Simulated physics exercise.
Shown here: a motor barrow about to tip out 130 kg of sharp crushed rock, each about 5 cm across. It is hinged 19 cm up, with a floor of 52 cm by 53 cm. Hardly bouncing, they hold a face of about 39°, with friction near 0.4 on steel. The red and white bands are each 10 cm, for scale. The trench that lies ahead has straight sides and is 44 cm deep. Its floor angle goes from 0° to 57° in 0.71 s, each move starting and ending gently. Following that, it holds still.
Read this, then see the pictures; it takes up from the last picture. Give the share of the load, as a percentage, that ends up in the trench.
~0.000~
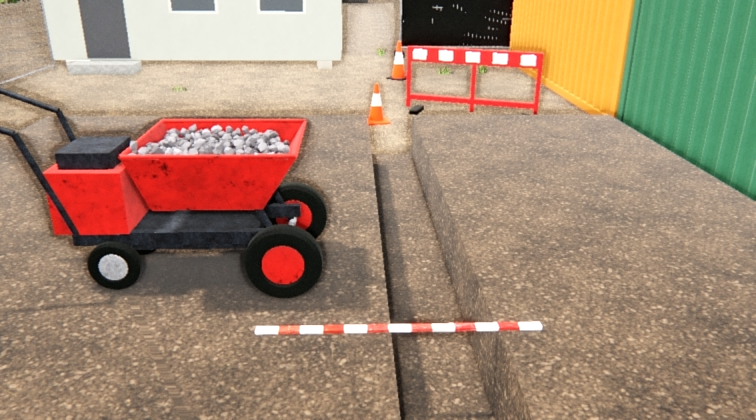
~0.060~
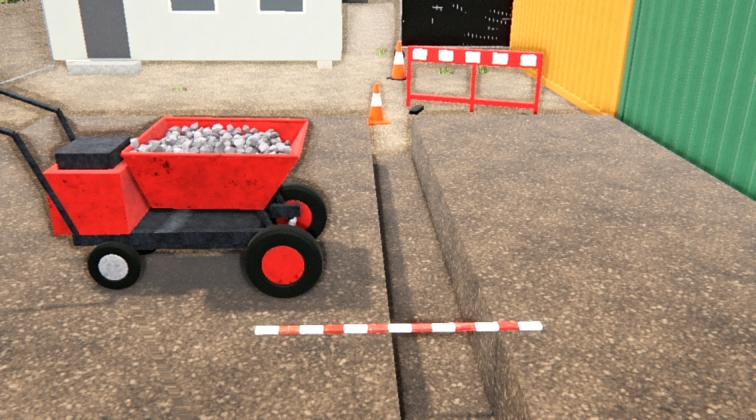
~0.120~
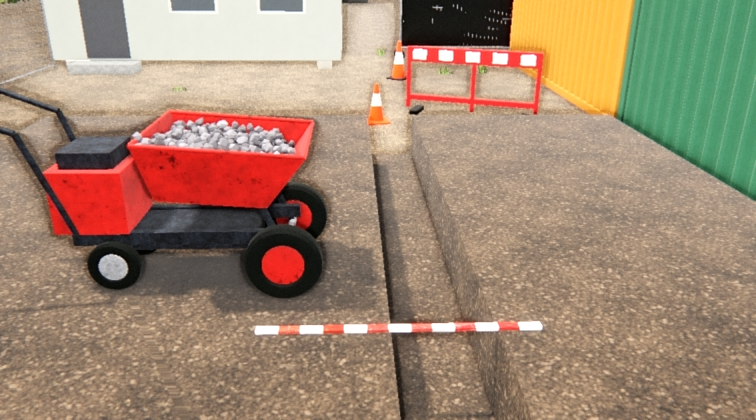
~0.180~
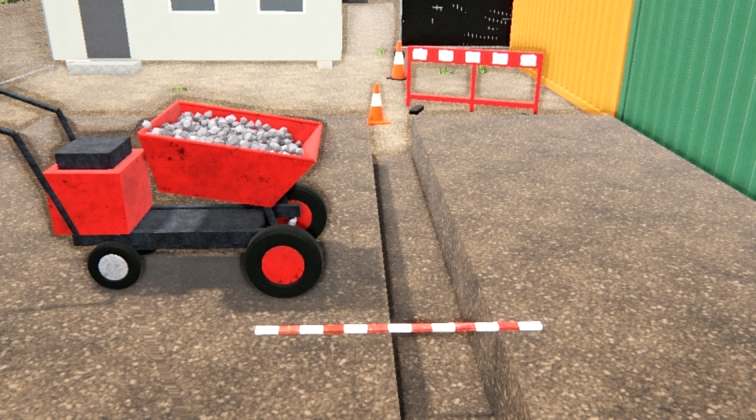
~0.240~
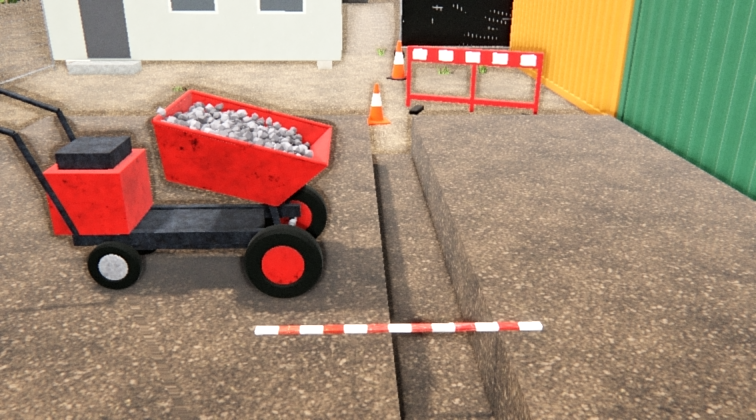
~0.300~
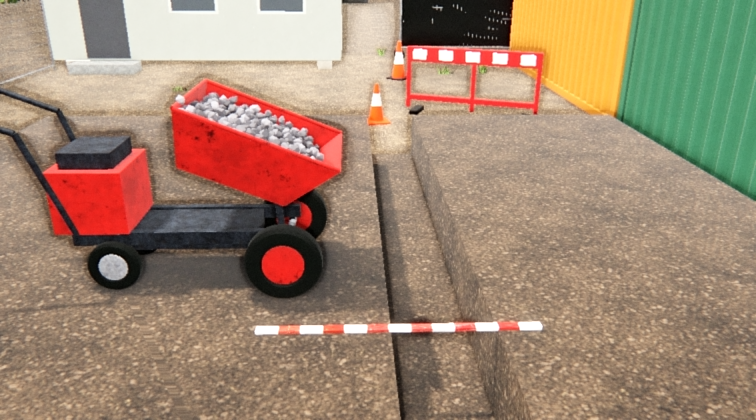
36 %.
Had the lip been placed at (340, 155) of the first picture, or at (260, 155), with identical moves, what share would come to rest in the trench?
I'd expect some 20 per cent, then some 35.
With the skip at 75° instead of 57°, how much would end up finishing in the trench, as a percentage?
In that case some 85 per cent.
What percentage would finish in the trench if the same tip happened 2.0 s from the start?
Close to 15 percent, then.
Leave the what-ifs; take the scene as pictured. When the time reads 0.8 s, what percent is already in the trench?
Something like 10 in a hundred.
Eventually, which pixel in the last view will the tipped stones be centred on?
Their middle ends up near (445, 333).
After 0.5 s the floor is at 48°; 100 % in the skip; the foremost stones are at (359, 181).
After 0.8 s the floor is at 57°; 91 % in the skip, 8 % in the trench; the foremost stones are at (431, 232).
After 1.2 s the floor is at 57°; 67 % in the skip, 31 % in the trench, 2 % past the trench; the foremost stones are at (505, 264).
After 3.1 s the floor is at 57°; 62 % in the skip, 36 % in the trench, 2 % past the trench; the foremost stones are at (535, 256).
